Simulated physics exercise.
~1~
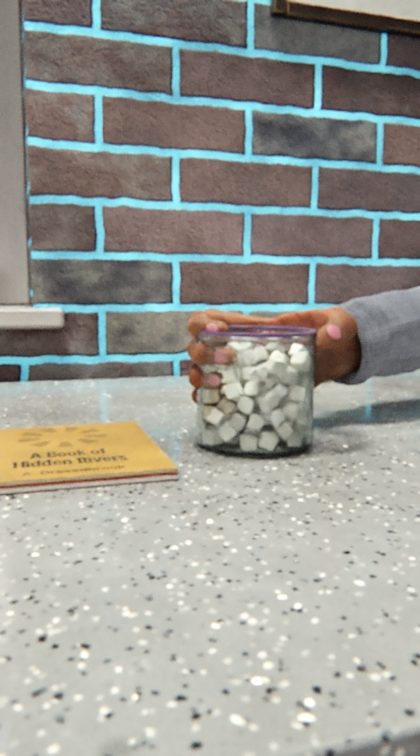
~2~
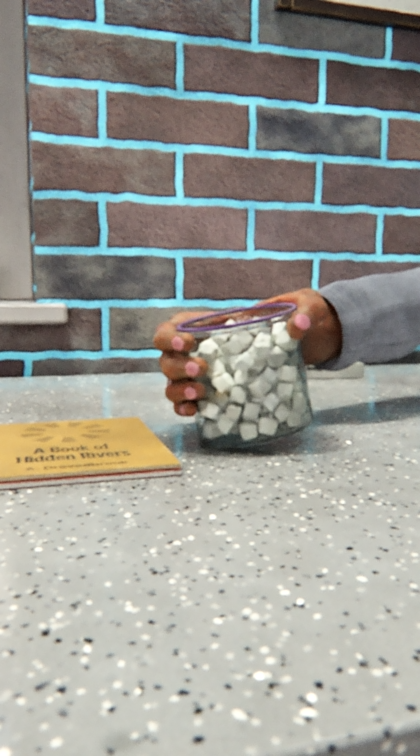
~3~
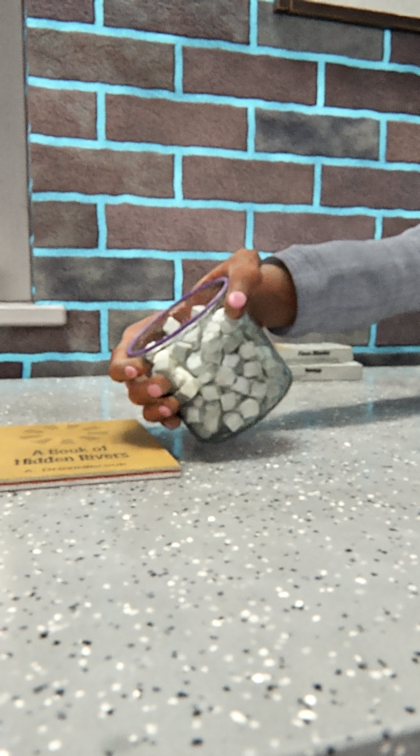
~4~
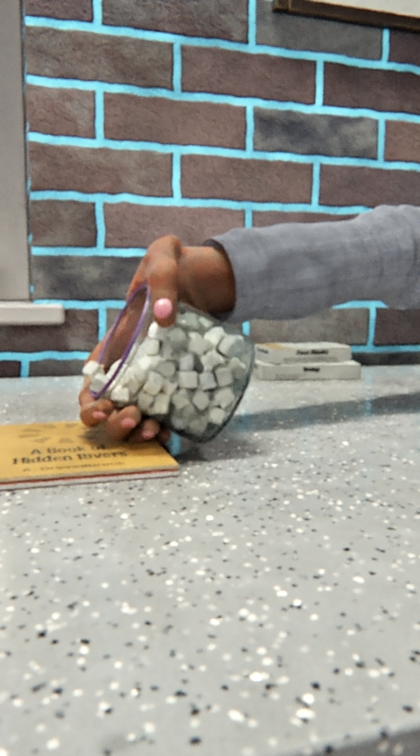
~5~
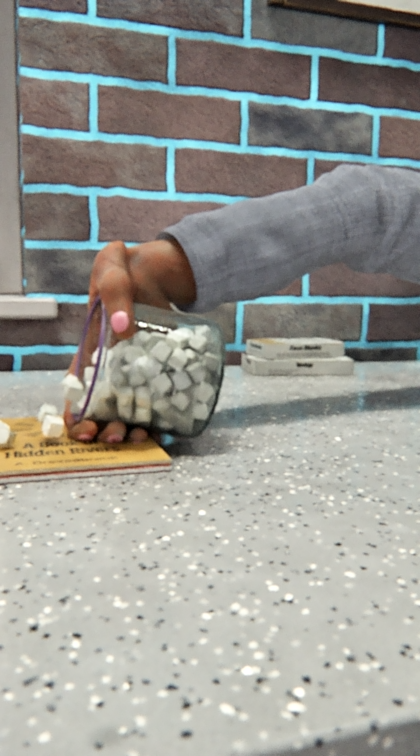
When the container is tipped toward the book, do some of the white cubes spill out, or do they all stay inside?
Some of the white cubes spill out over the rim onto the yellow book, while most of them remain in the container.
In this clip, a hand tilts a clear container of small white cubes to the left beside a yellow book on a speckled counter. As it goes over almost onto its side, its rim near the book, a few cubes tumble out while most stay inside.
